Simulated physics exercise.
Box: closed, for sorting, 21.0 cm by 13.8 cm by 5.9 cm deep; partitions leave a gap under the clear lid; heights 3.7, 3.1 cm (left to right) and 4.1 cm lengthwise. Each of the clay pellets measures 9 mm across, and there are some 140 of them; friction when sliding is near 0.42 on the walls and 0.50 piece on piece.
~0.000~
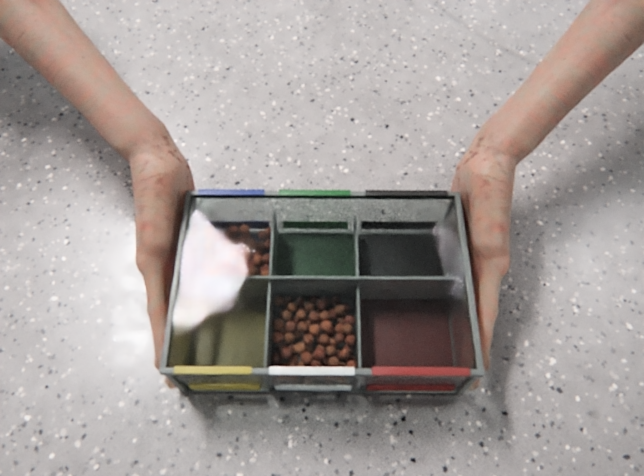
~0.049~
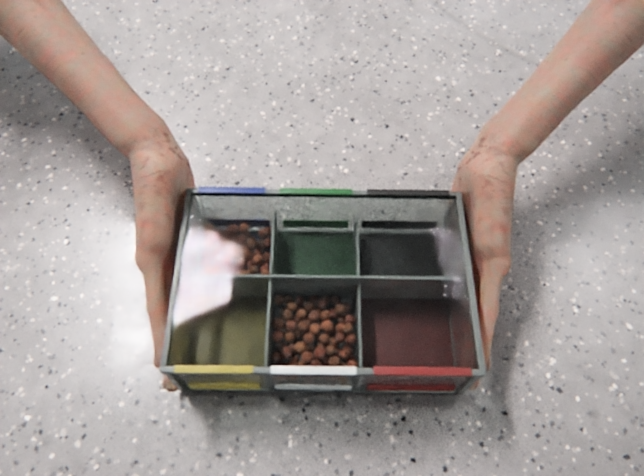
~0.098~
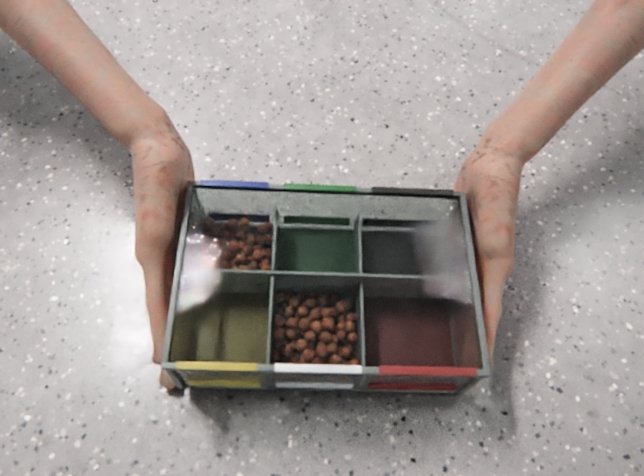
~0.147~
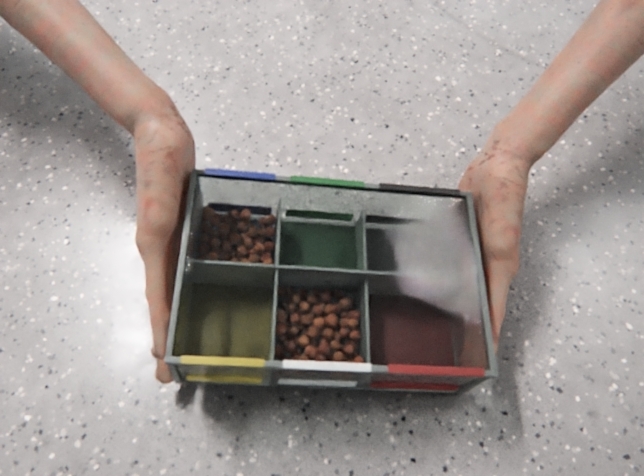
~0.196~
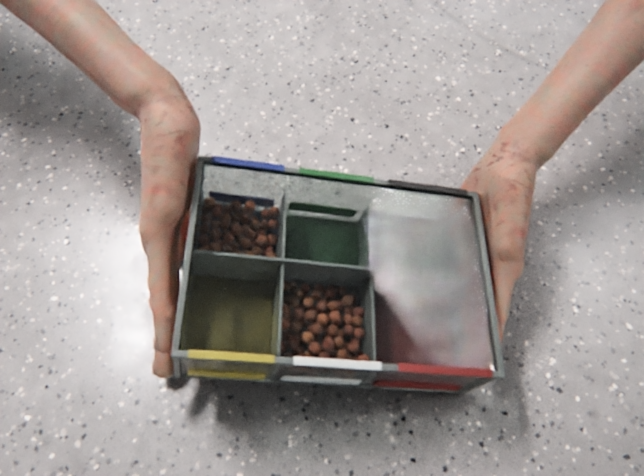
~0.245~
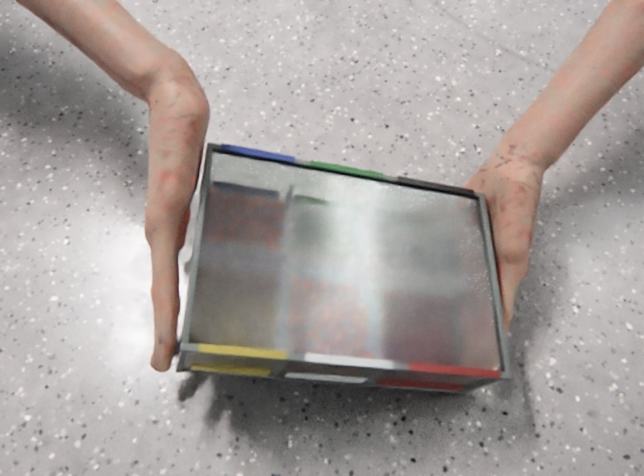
Two hands tilt a clear-lidded, divided box of brown pellets, lowering its right front corner.
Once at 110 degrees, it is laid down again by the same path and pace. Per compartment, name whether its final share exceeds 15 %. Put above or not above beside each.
At the end, red: Clears the bar, blue: Does not clear the bar, green: Does not clear the bar, yellow: Does not clear the bar, white: Does not clear the bar, black: Clears the bar.
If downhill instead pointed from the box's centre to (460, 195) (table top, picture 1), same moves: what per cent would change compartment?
Something like 80 in a hundred.
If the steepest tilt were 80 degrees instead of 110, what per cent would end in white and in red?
In per cent, white 55 and red 5.
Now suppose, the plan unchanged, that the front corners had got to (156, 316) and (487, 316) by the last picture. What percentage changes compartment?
About 30 per cent.
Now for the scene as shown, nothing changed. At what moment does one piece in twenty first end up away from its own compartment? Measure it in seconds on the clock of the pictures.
It comes at roughly 1.15 s.
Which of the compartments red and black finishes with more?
More settles in the red compartment.
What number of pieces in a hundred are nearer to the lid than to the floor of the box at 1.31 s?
Estimate: Near 70 per cent.
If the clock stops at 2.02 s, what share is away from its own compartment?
Around 100 per cent.
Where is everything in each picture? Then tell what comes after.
The first frame shows box tilt 0 degrees, front corners at (167, 368) and (477, 370); blue 40 %, white 60 %.
The second frame shows box tilt 1 degrees, front corners at (167, 367) and (478, 370).
The third frame shows box tilt 4 degrees, front corners at (168, 363) and (483, 371), lowest corner right front.
The fourth frame shows box tilt 8 degrees, front corners at (172, 357) and (490, 371), lowest corner right front.
The fifth frame shows box tilt 13 degrees, front corners at (178, 351) and (497, 372), lowest corner right front.
The sixth frame shows box tilt 17 degrees, front corners at (188, 345) and (504, 373), lowest corner right front; blue 40 %, white 60 %. Its pace works out near 95 degrees a second.
Then, at 1.31 s, tilt 110 degrees; red 35 %, blue 25 %, green 10 %, white 25 %.
After 2.02 s, tilt 49 degrees; red 65 %, black 35 %.
After 2.76 s, tilt 0 degrees; red 65 %, black 35 %.
At rest (3.2 s), red 65 %, blue 0 %, green 0 %, yellow 0 %, white 0 %, black 35 %.
